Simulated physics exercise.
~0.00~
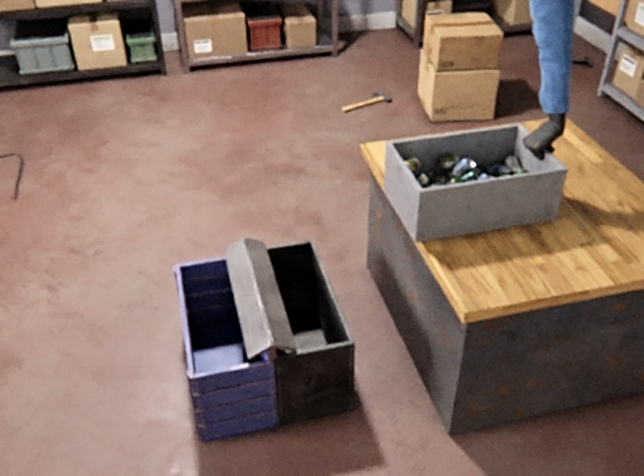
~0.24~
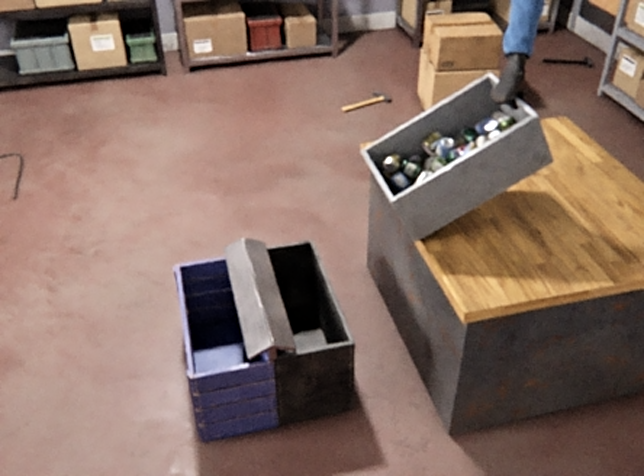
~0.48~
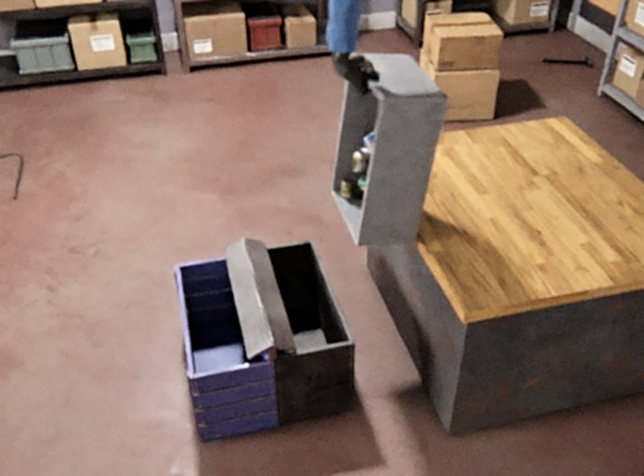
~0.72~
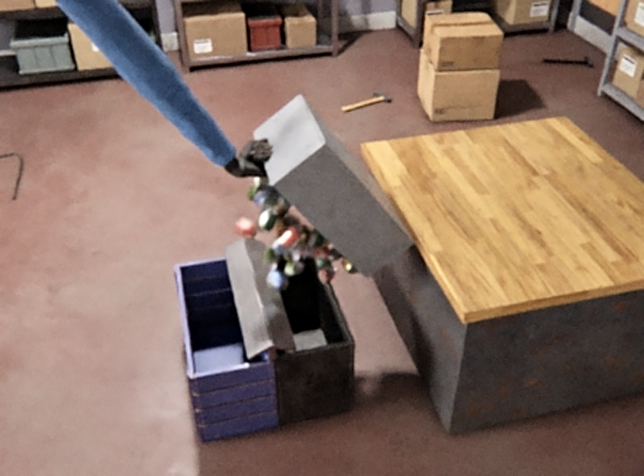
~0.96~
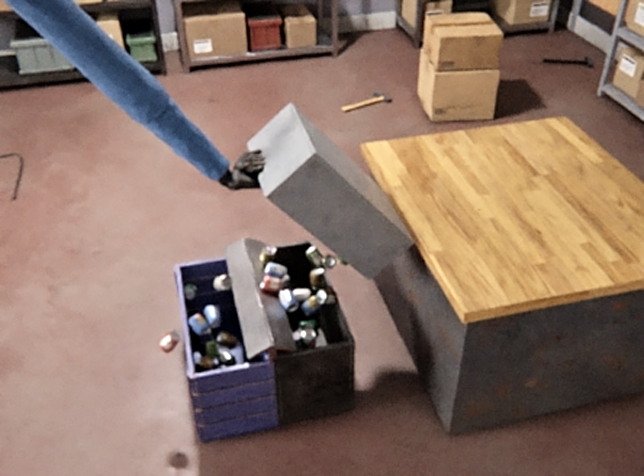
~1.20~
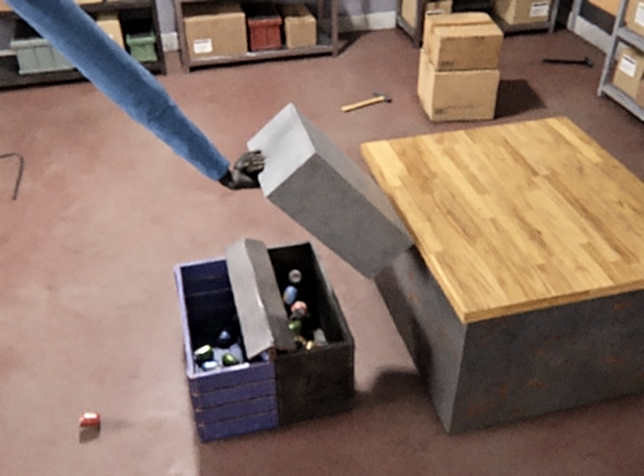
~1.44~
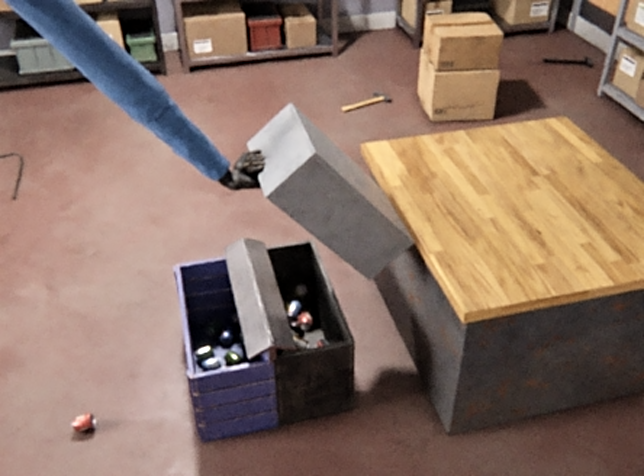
The clip opens on a grey crate of mini cans resting on a wooden-topped bench, with an empty blue bin and black trough standing side by side on the floor to the left, a ridge between them. A gloved hand on a blue-sleeved arm tips the crate leftward over the bench's edge. As it turns past upright, the cans tumble out in a cluster, hit the ridge and scatter into both containers. One can drops outside and rolls left across the floor. The crate stays upturned in the hand, with cans lying in both containers and the stray one on the floor.
